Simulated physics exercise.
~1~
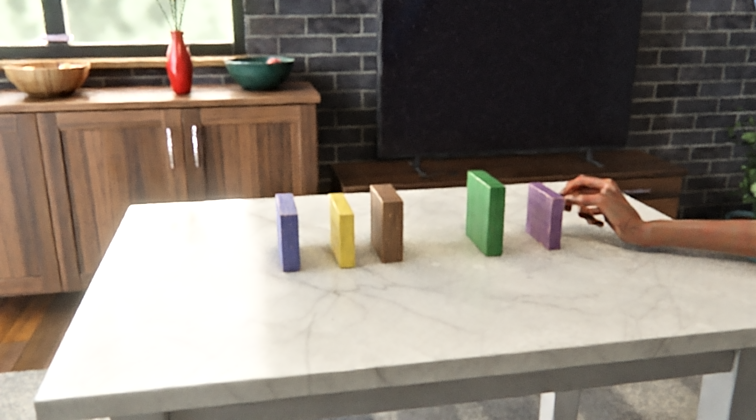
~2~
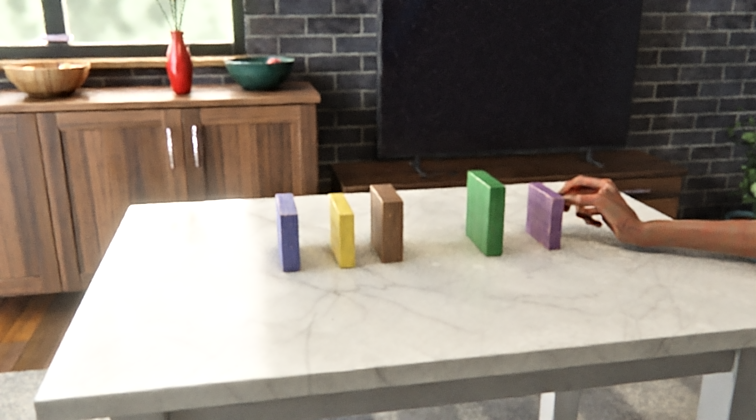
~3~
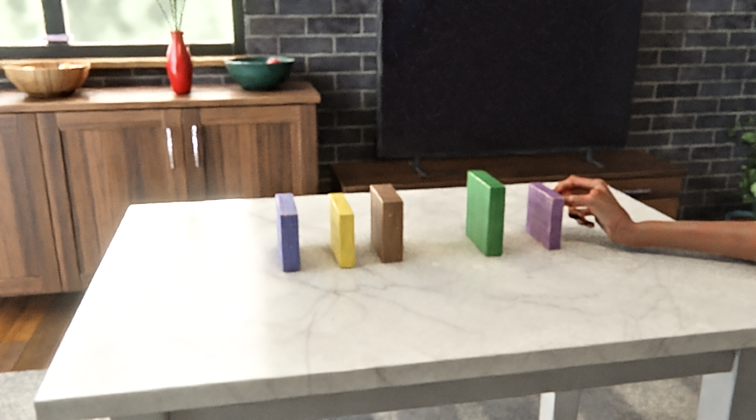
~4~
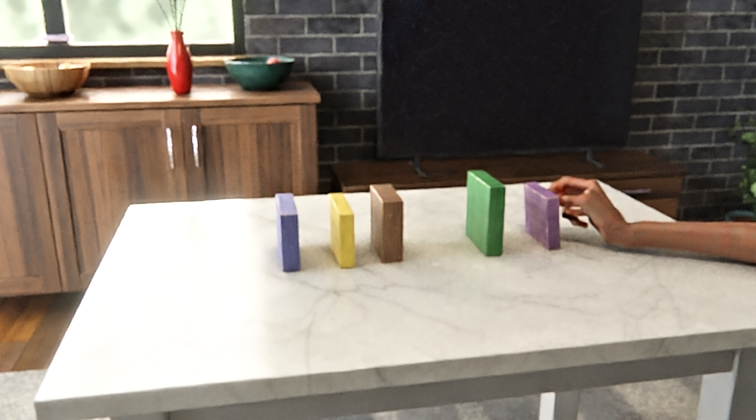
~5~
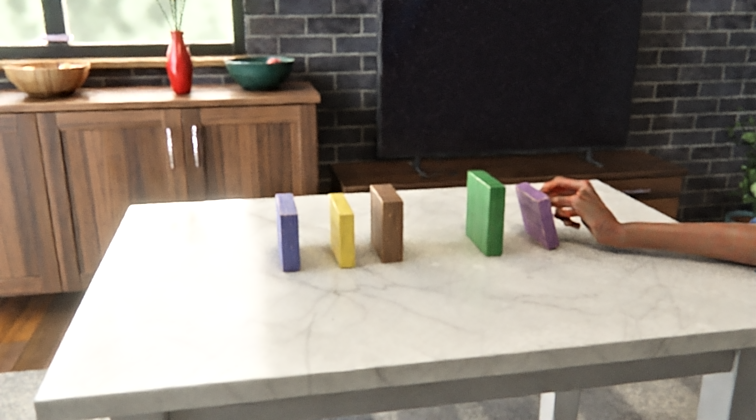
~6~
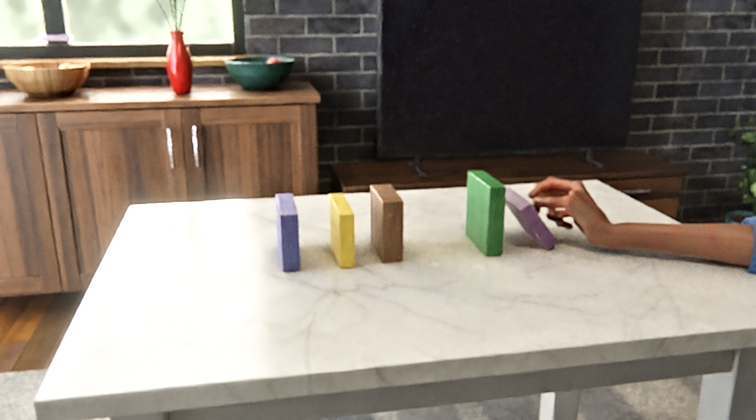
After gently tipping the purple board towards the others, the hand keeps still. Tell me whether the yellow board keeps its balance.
It keeps it.
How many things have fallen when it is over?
Total: 1.
Then, 0.10 s after the last picture, purple board 69° over.
Then, 0.20 s after the last picture, purple board 90° over.
Then, 0.50 s after the last picture, yellow board resting near (342, 229).
At rest, all 3 in place. Seen from the same camera at the end, yellow board near (342, 229).
